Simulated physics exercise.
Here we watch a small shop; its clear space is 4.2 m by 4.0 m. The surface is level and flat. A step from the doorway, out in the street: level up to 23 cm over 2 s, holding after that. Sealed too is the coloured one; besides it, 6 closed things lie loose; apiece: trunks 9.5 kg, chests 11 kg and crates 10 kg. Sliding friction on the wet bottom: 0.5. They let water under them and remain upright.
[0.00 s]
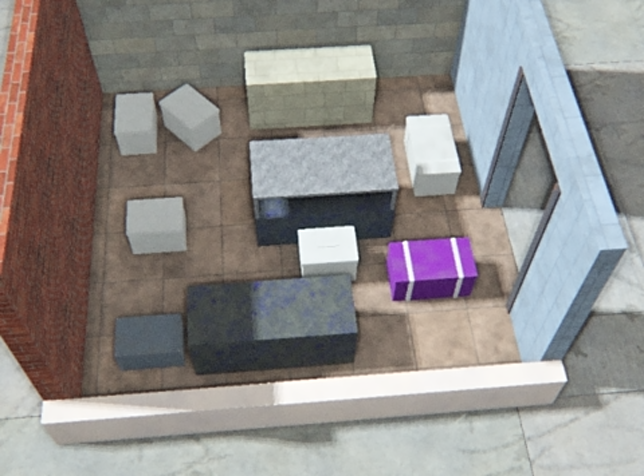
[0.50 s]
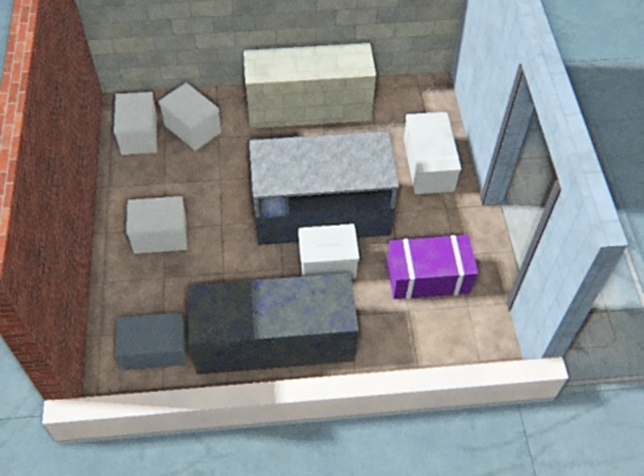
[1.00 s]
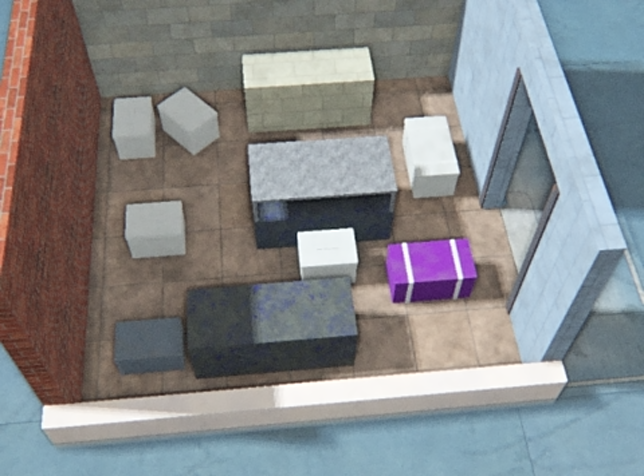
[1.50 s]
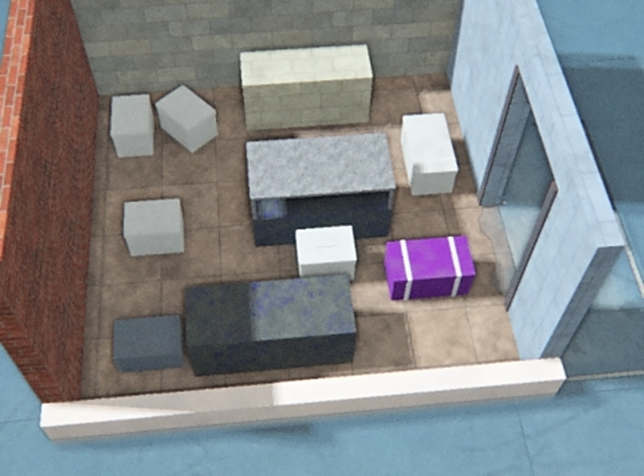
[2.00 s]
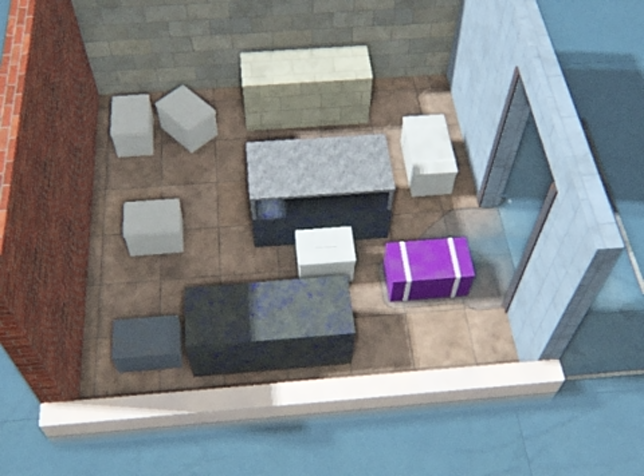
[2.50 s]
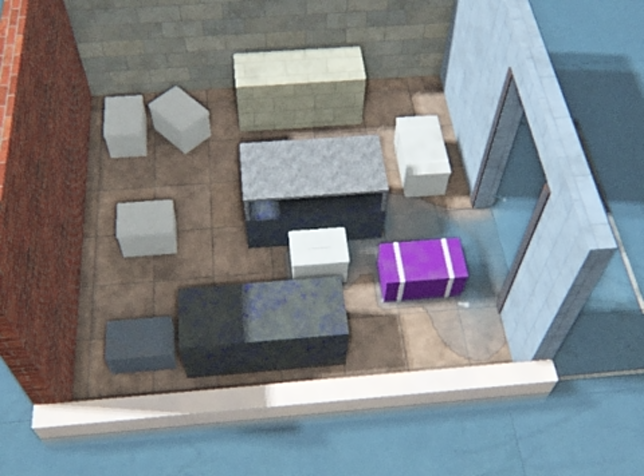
In this clip, blue water covers the ground outside a small open-topped room of boxes and blocks, then spreads in through the doorway at right and around a purple trunk with white straps, while the objects stay in place.
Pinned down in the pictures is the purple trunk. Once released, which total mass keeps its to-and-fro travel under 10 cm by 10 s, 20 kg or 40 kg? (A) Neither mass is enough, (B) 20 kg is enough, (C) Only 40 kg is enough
A, neither mass is enough.
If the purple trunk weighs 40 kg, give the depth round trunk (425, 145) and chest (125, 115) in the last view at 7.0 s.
I'd put it at 9 cm and 2 cm respectively.
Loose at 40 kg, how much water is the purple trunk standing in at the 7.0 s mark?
Depth: Approx. 10 cm.
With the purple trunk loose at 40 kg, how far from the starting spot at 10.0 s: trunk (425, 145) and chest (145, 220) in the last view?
The first is 30 cm from its start, the second 60 cm.
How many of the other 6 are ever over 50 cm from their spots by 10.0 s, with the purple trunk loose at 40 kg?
By my count, 5.
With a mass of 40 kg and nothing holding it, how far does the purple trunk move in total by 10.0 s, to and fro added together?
Roughly 80 centimetres altogether.
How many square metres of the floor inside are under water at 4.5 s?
Near 9.0 m2 in all.
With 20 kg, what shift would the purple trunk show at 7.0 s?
I'd put it at about 80 cm.
After 3.5 s the purple trunk would be 47 cm from its start with 20 kg and 49 cm from its start with 40 kg; 6 cm of water round it then.
After 4.5 s the purple trunk would be 47 cm from its start with 20 kg and 49 cm from its start with 40 kg; 7 cm of water round it then.
After 7.0 s the purple trunk would be 71 cm from its start with 20 kg and 50 cm from its start with 40 kg; 10 cm of water round it then.
After 10.0 s the purple trunk would be 75 cm from its start with 20 kg and 66 cm from its start with 40 kg; 14 cm of water round it then.
